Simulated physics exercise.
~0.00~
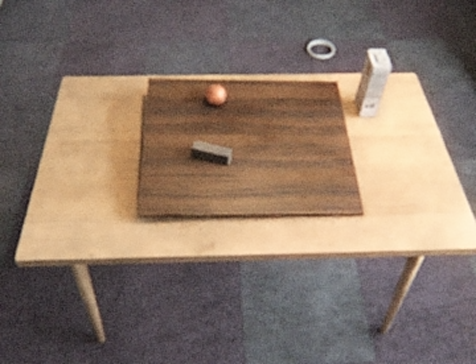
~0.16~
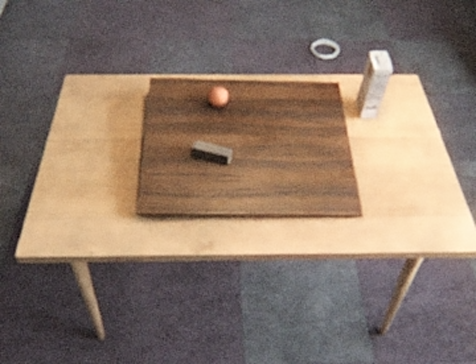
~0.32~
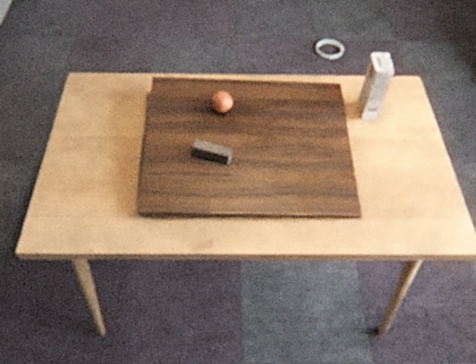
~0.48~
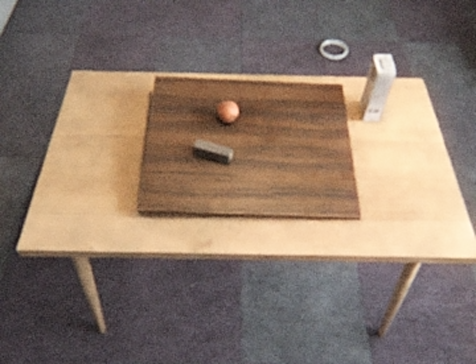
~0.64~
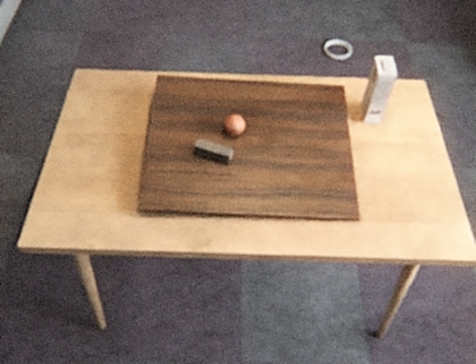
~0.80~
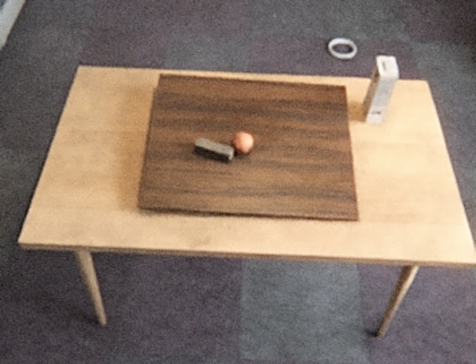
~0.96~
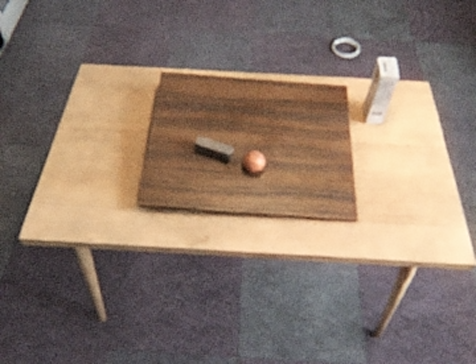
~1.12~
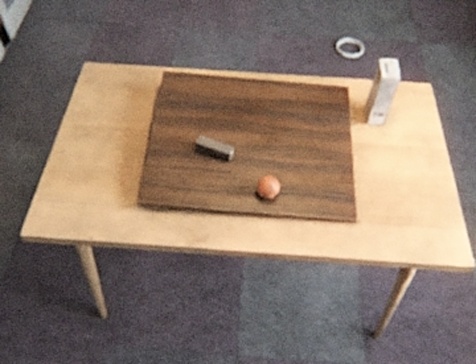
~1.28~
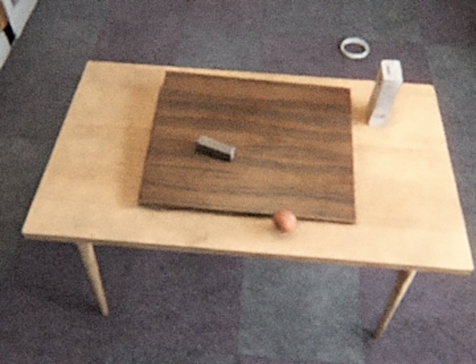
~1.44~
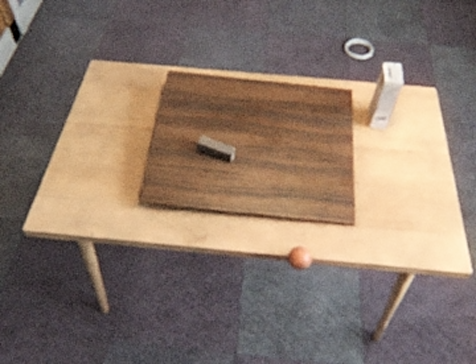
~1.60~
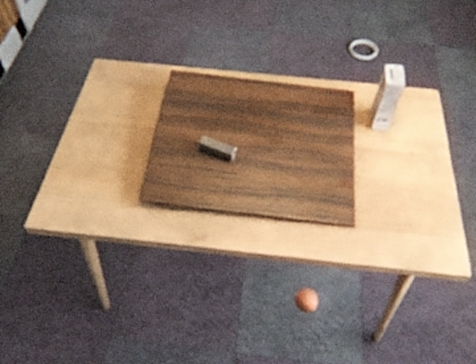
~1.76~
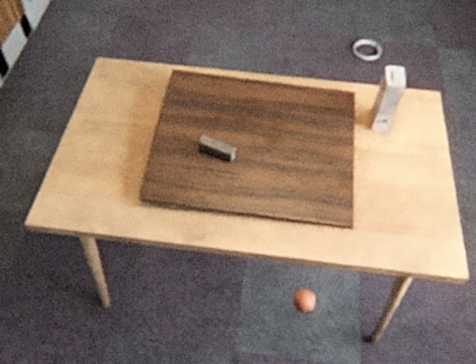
An orange ball rolled down a tilted dark wooden board on a table, passing just right of a small block, then dropped off the near edge and ended up on the floor, while the white carton stayed standing on the table.
